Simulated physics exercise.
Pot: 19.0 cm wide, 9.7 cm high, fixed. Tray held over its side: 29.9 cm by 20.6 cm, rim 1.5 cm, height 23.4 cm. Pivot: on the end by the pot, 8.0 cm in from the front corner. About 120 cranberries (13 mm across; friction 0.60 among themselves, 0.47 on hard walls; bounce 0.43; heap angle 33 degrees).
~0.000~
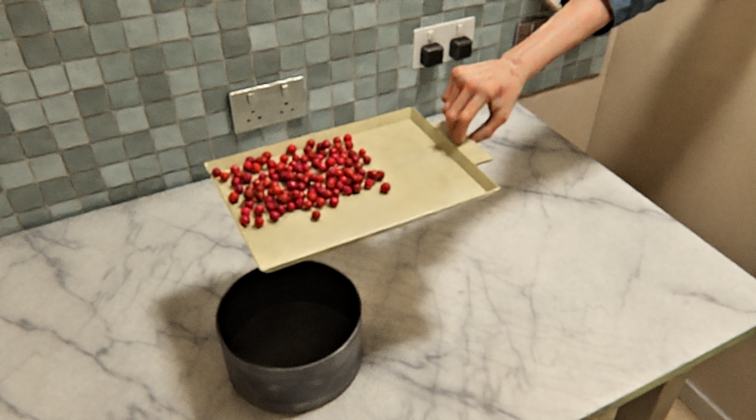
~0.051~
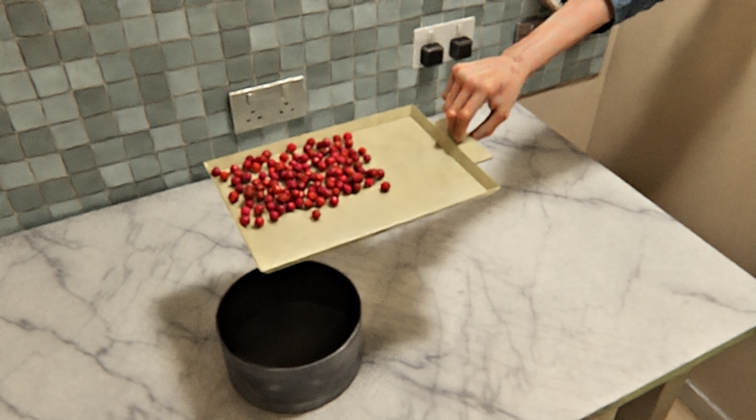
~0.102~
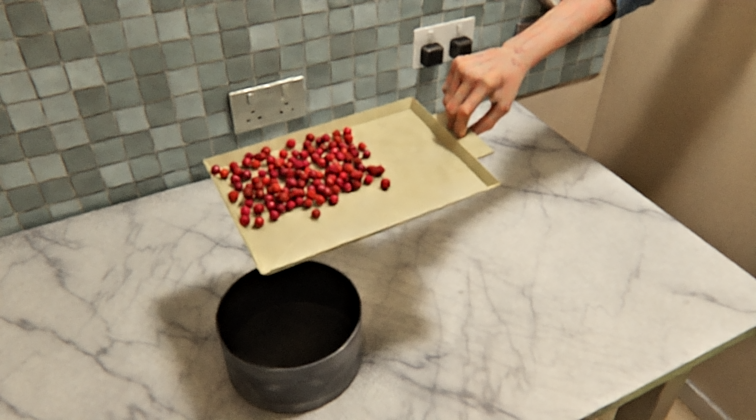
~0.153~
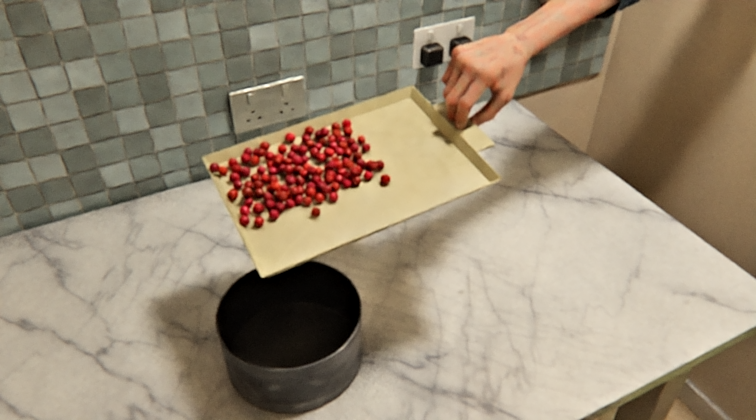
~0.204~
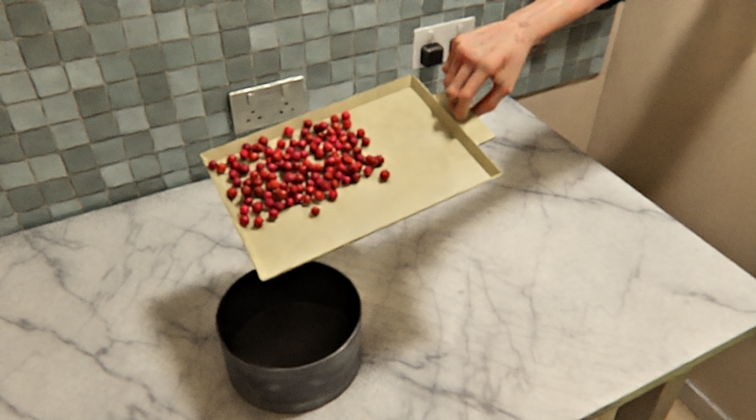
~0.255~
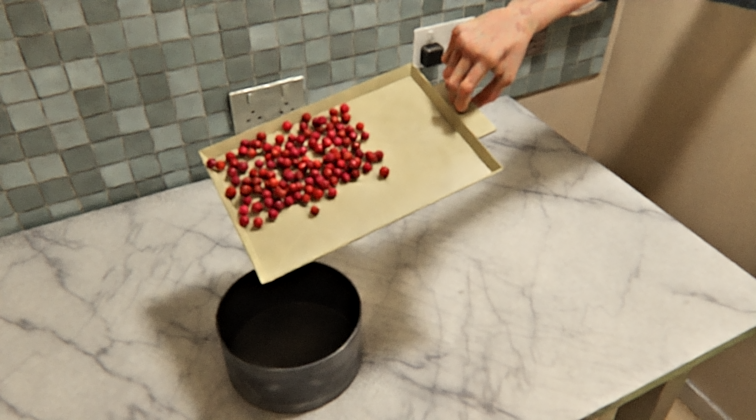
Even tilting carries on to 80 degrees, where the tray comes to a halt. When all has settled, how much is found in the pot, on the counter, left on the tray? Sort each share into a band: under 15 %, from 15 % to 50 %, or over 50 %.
Pot: Over 50 %; counter: From 15 % to 50 %; tray: Under 15 %.
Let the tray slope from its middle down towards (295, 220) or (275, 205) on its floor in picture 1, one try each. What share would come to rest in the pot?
Some 50 and 30 per cent.
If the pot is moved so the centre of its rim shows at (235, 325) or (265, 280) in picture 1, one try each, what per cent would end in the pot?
Roughly 60 per cent, then 0 per cent.
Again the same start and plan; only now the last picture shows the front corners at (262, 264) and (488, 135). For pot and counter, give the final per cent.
Pot 20 % / counter 80 %.
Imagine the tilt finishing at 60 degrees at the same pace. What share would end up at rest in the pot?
In that case, near 50 percent.
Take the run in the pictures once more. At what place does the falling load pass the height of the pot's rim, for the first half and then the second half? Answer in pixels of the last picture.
At about (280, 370), then at (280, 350).
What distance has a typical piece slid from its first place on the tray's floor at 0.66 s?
By then it sits near 10 cm from where it began.
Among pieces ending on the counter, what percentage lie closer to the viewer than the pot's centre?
Near 100 in a hundred.
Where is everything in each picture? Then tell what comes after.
In the first frame, tray tilt 0 degrees, front corners at (265, 263) and (491, 186); middle of the pieces at (299, 178); pot at (289, 310).
In the second frame, tray tilt 1 degrees, front corners at (265, 264) and (492, 185); middle of the pieces at (299, 177).
In the third frame, tray tilt 3 degrees, front corners at (265, 266) and (492, 182), lowest corner left front; middle of the pieces at (298, 174).
In the fourth frame, tray tilt 7 degrees, front corners at (266, 269) and (493, 176), lowest corner left front; middle of the pieces at (298, 170).
In the fifth frame, tray tilt 11 degrees, front corners at (266, 272) and (493, 171), lowest corner left front; middle of the pieces at (297, 166).
In the sixth frame, tray tilt 15 degrees, front corners at (266, 275) and (494, 167), lowest corner left front; middle of the pieces at (296, 163); pot at (289, 310). Its pace works out near 75 degrees a second.
After 0.66 s, tilt 46 degrees; the tray holds 100 %, the pot 0 %.
After 0.93 s, tilt 67 degrees; the tray holds 45 %, the pot 15 %.
After 1.31 s, tilt 80 degrees; the tray holds 0 %, the pot 65 %.
By 2.0 s all is still; pot 70 %, counter 30 %, tray 0 %.
